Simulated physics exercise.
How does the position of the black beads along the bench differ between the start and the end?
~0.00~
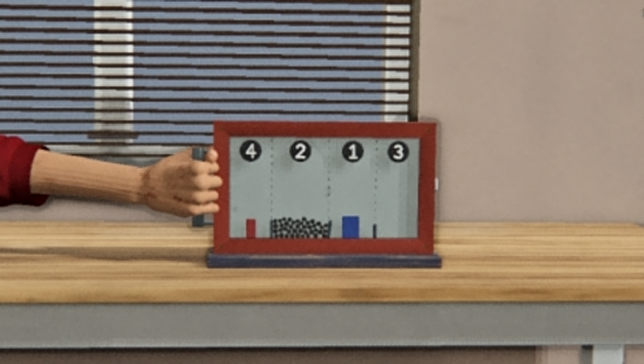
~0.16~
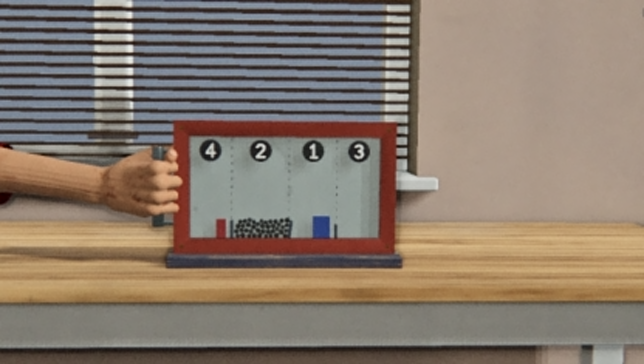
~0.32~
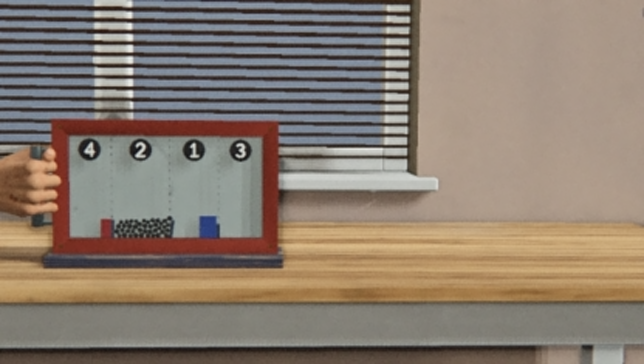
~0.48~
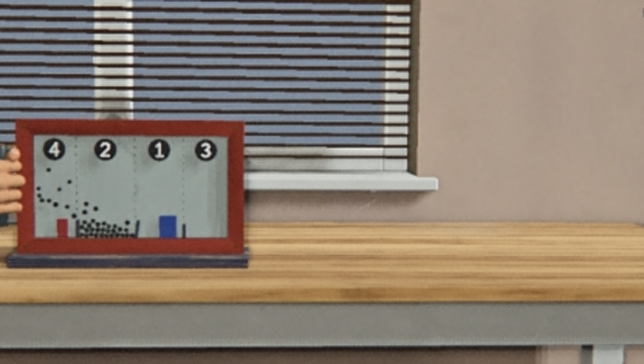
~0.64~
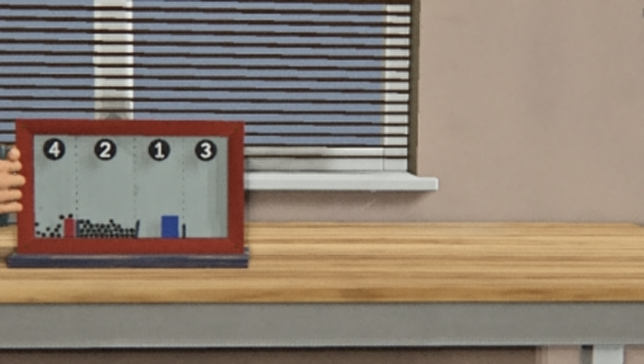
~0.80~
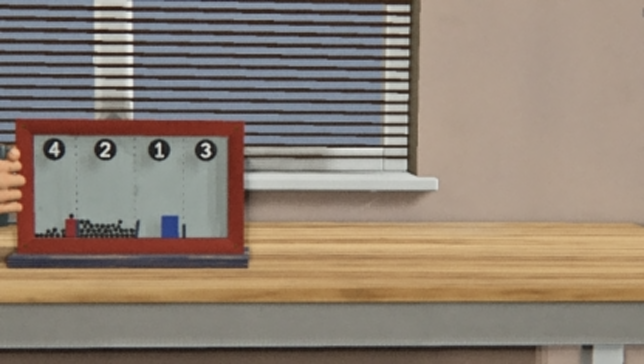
At the start the beads are near the middle of the view, and at the end they are well to the left, close to the left edge.
